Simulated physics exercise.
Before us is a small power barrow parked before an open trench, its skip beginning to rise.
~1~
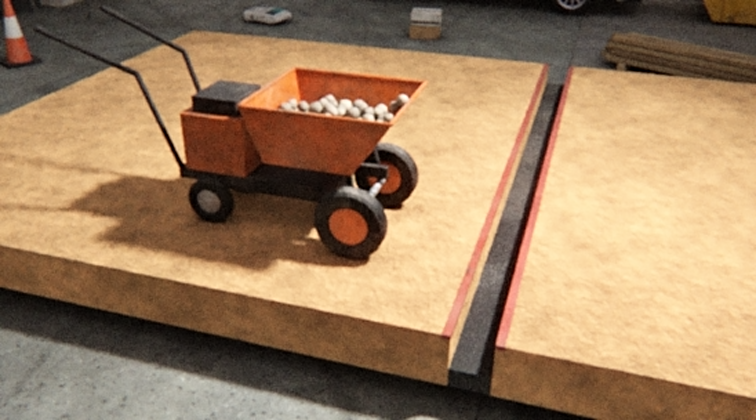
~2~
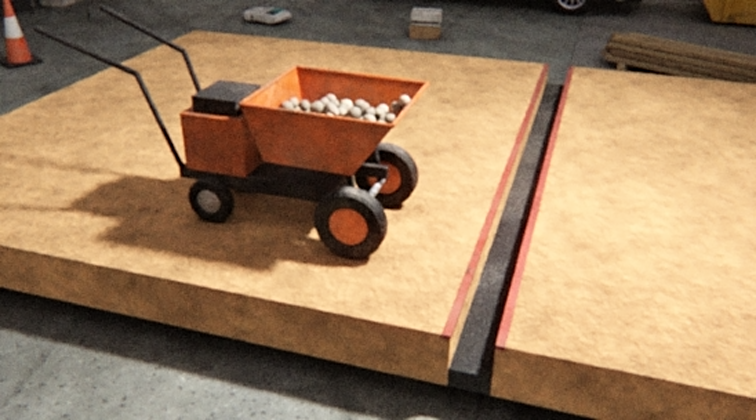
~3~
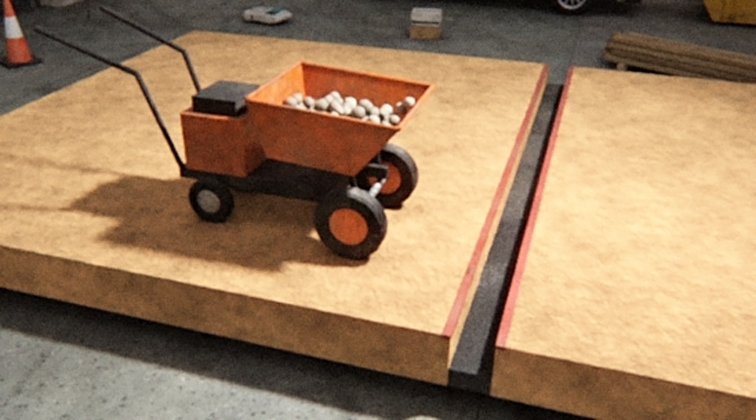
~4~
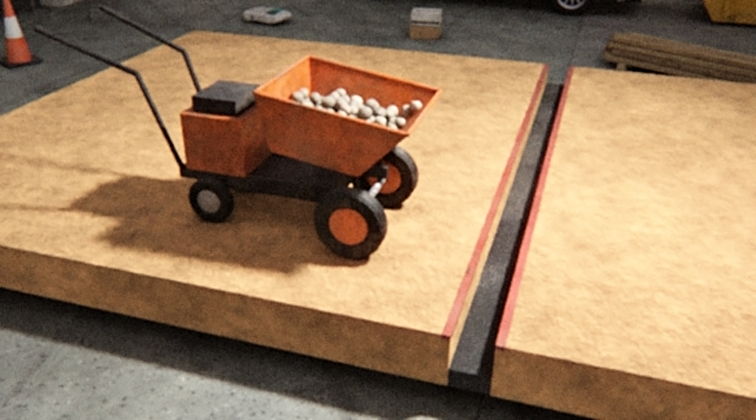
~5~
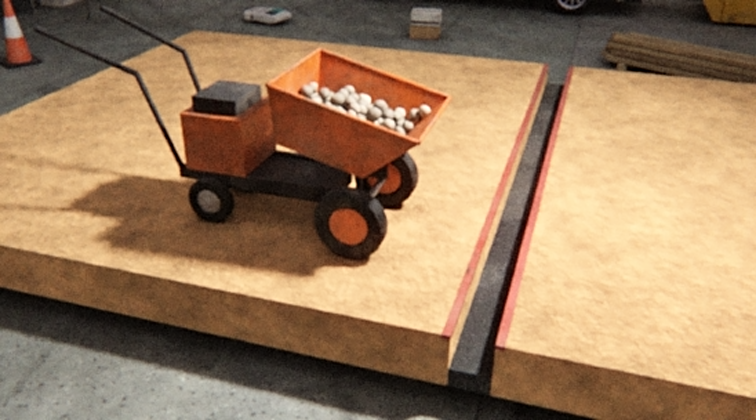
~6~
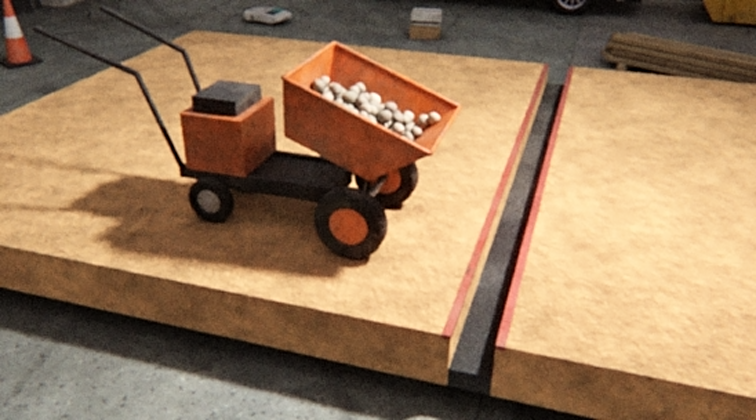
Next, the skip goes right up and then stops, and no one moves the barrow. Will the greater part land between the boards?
Trench gets most.
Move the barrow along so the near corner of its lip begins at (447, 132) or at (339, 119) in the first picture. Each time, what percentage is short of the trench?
Around 0 and 30 per cent respectively.
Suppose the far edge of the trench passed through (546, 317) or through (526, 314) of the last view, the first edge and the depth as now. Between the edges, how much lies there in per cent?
I'd put it near 90 in a hundred, then near 80 in a hundred.
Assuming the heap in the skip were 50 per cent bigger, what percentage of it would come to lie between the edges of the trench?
It comes to 50 per cent or so.
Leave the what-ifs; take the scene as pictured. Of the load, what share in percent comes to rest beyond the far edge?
About 5 %.
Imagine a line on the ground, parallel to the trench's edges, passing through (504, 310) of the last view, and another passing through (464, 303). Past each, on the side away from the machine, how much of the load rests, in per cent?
About 10 and 80 %.
Soon after the last picture, skip tipped steeply; all in the skip.
A little later, skip tipped right over; most in the skip; a stray few short of the trench; a small part in or heaped over the trench; a stray few falling.
Later still, skip tipped right over; about a third in the skip; a stray few short of the trench; about two thirds in or heaped over the trench; a small part beyond it.
At rest, skip tipped right over; about a quarter in the skip; a small part short of the trench; about two thirds in or heaped over the trench; a small part beyond it.
